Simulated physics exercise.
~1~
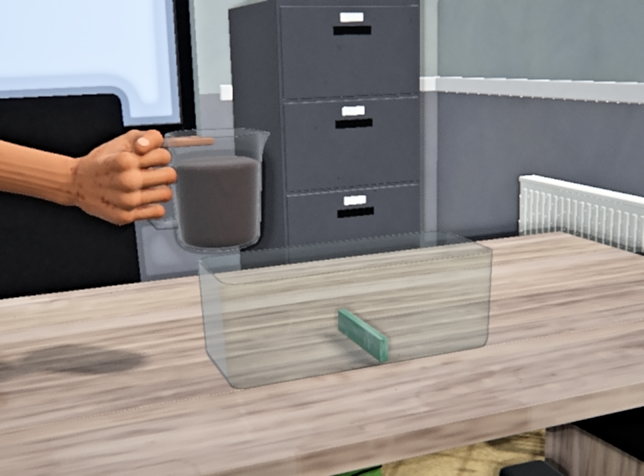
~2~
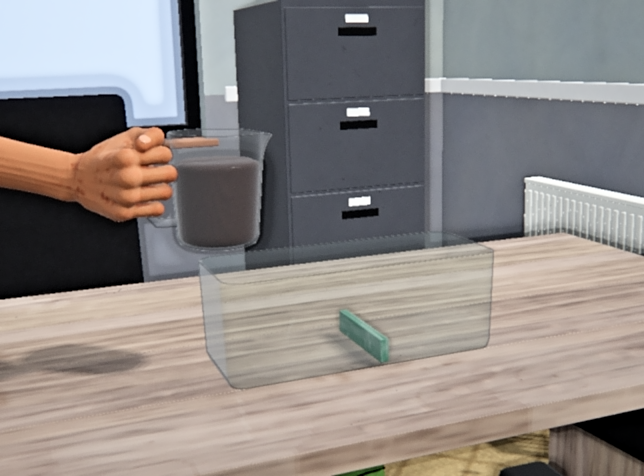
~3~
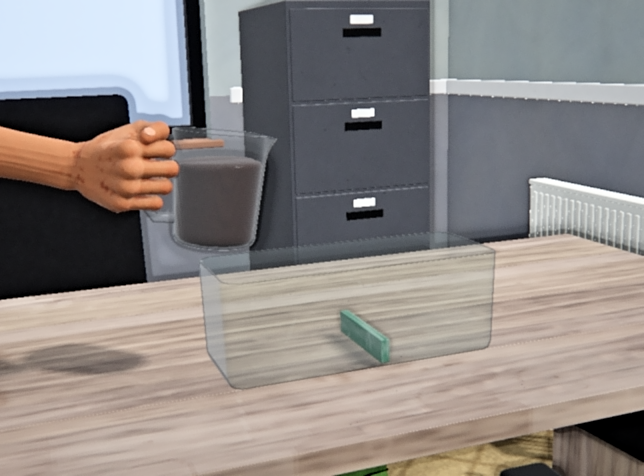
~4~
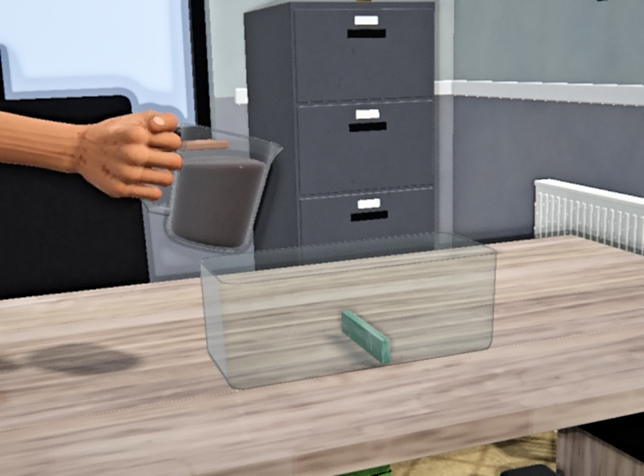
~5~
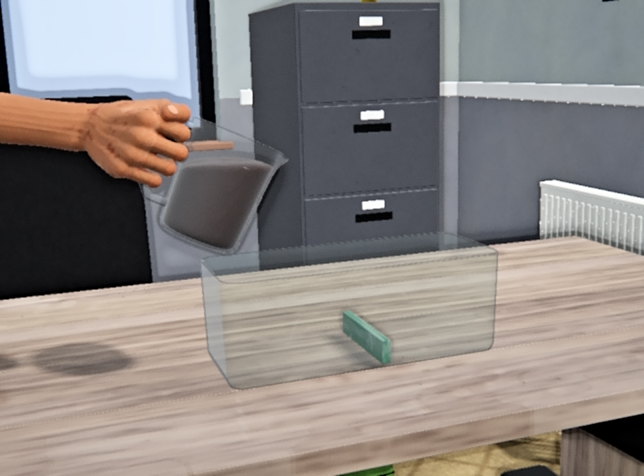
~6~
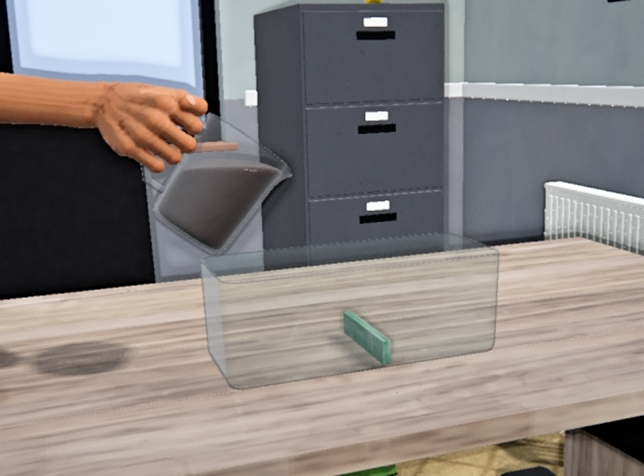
A hand tilts a clear jug of dark coffee rightward above a long transparent basin.
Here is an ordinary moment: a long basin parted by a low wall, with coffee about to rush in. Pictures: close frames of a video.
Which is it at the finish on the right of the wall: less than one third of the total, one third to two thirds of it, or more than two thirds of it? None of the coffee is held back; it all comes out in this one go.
At the finish the right of the wall has less than one third of the total.
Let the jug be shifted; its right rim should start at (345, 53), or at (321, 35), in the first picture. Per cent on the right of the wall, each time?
It comes to 80 % the first time and 85 % the second.
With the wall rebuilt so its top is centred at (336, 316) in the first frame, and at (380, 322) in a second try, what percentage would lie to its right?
With the first placement it is 10 %, with the second 15 %.
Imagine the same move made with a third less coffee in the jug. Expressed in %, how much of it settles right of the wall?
Estimated share: Close to 10 per cent.
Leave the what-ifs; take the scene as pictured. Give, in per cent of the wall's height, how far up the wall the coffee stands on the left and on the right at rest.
On the left 70 %, on the right 20 %.
A moment on, the jug is tipped on its side and 62 per cent is still to pour, 19 is left of the wall and 0 right of it.
Next, the jug is tipped right over and 17 per cent is still to pour, 68 is left of the wall and 3 right of it.
Then the jug is tipped right over and 3 per cent is still to pour, 81 is left of the wall and 11 right of it.
Later the jug is tipped right over and 0 per cent is still to pour, 83 is left of the wall and 14 right of it.
At rest 83 per cent lies left of the wall, 14 right of it and 2 outside.
